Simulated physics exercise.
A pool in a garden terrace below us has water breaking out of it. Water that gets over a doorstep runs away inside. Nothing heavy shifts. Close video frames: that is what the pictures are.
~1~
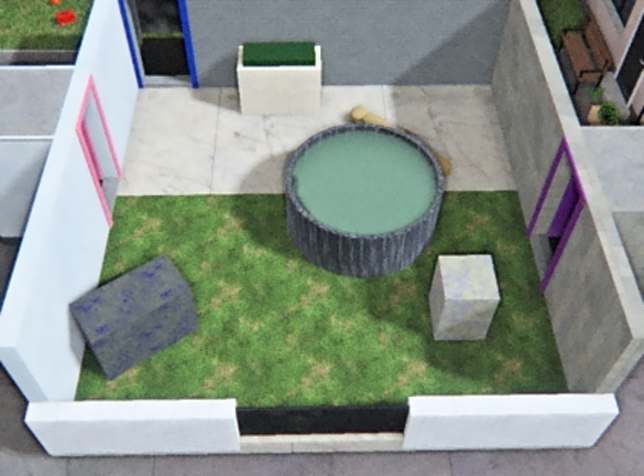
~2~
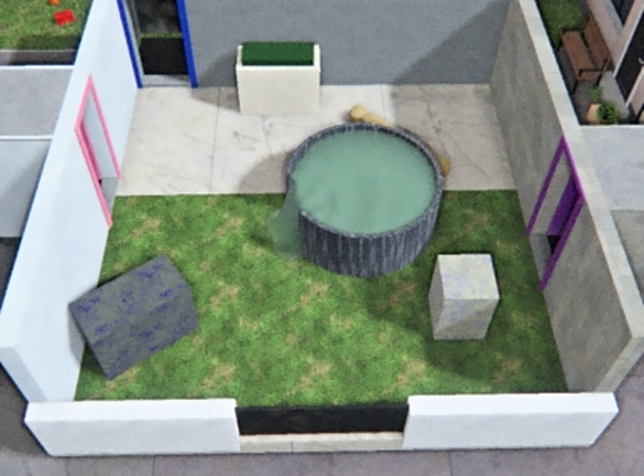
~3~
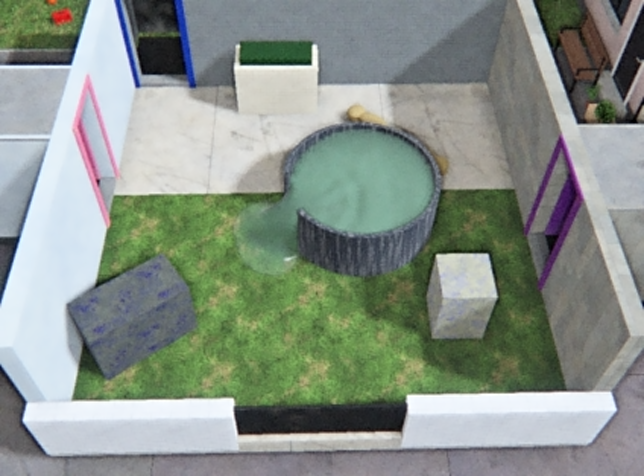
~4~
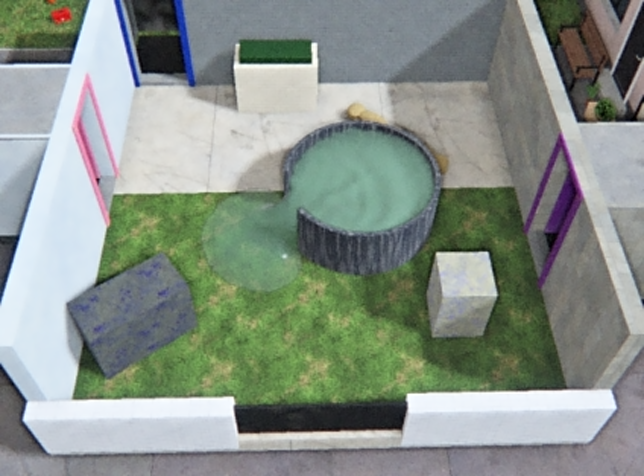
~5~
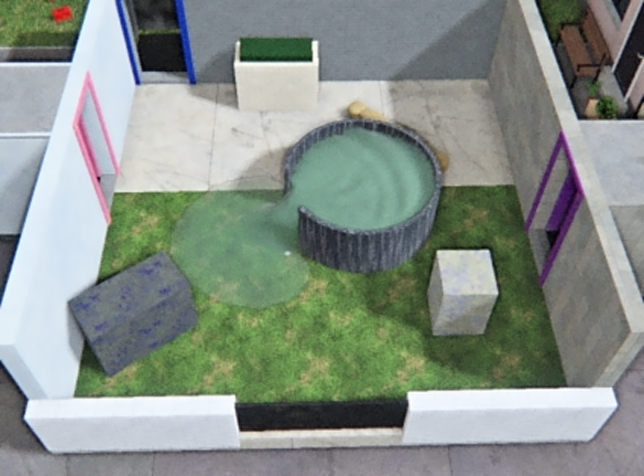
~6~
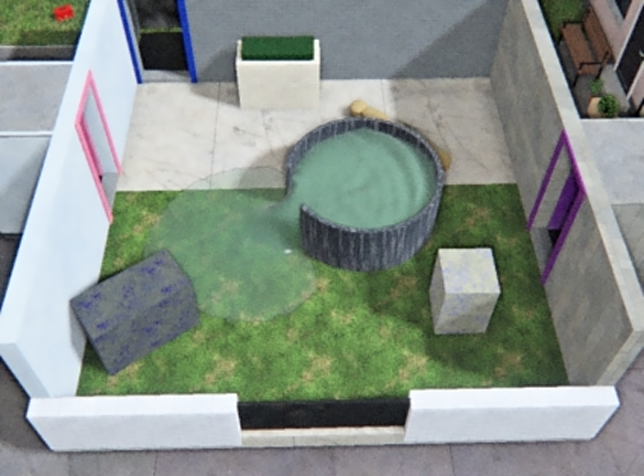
A round, dark grey pool of green water stands in a walled garden terrace seen from above, on grass beside pale paving. A dark block sits at left and a pale one at right, with a pink-edged opening in the left wall and a purple one opposite. The still water breaks out through the pool's left side and spreads leftward over the grass in a widening sheet, while ripples curl inside.
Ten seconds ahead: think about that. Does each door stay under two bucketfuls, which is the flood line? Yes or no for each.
Purple door - yes, stays under; pink door - no, it floods; blue door - no, it floods.
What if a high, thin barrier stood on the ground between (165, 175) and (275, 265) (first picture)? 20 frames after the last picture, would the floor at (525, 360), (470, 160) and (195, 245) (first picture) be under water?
The first is still bare, the second still bare and the third still bare.
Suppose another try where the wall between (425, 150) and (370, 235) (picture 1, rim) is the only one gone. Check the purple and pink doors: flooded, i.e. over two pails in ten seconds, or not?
Looking at the doors, the purple door overshoots the limit while the pink door misses the threshold.
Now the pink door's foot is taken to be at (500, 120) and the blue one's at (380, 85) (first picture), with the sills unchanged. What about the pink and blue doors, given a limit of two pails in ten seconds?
As it turns out, the pink door keeps clear but the blue door keeps clear.
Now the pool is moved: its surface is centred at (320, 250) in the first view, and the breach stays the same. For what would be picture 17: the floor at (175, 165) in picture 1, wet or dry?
Result at that place: Inundated.
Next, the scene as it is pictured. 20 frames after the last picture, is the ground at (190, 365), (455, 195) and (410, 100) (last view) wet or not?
First spot submerged, second spot spared, third spot spared.
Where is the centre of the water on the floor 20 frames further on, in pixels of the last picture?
The balance point is around (262, 232).
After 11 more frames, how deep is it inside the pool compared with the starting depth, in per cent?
Around 58 percent.
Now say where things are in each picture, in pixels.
The first frame shows still water in the pool at (364, 181).
In the second frame, water pours out at (293, 218) and has run to (286, 255).
In the third frame, water pours out at (291, 219) and has run to (239, 225).
In the fourth frame, water pours out at (291, 219) and has run to (209, 255).
In the fifth frame, the front is at (174, 254), out from the gap at (292, 217).
In the sixth frame, the front is at a hidden place, out from the gap at (293, 215).
A moment on, water covers 30 % of the floor; the purple door not reached, the pink door wet at the sill, nothing in, the blue door not reached.
Next, water covers 40 % of the floor; the purple door not reached, the pink door over two buckets in, the blue door not reached.
Then, water covers 45 % of the floor; the purple door not reached, the pink door far over two buckets in, the blue door under two buckets in.
Later, water covers 65 % of the floor; the purple door not reached, the pink door far over two buckets in, the blue door far over two buckets in.
In the end, water covers 85 % of the floor; the purple door not reached, the pink door far over two buckets in, the blue door far over two buckets in.
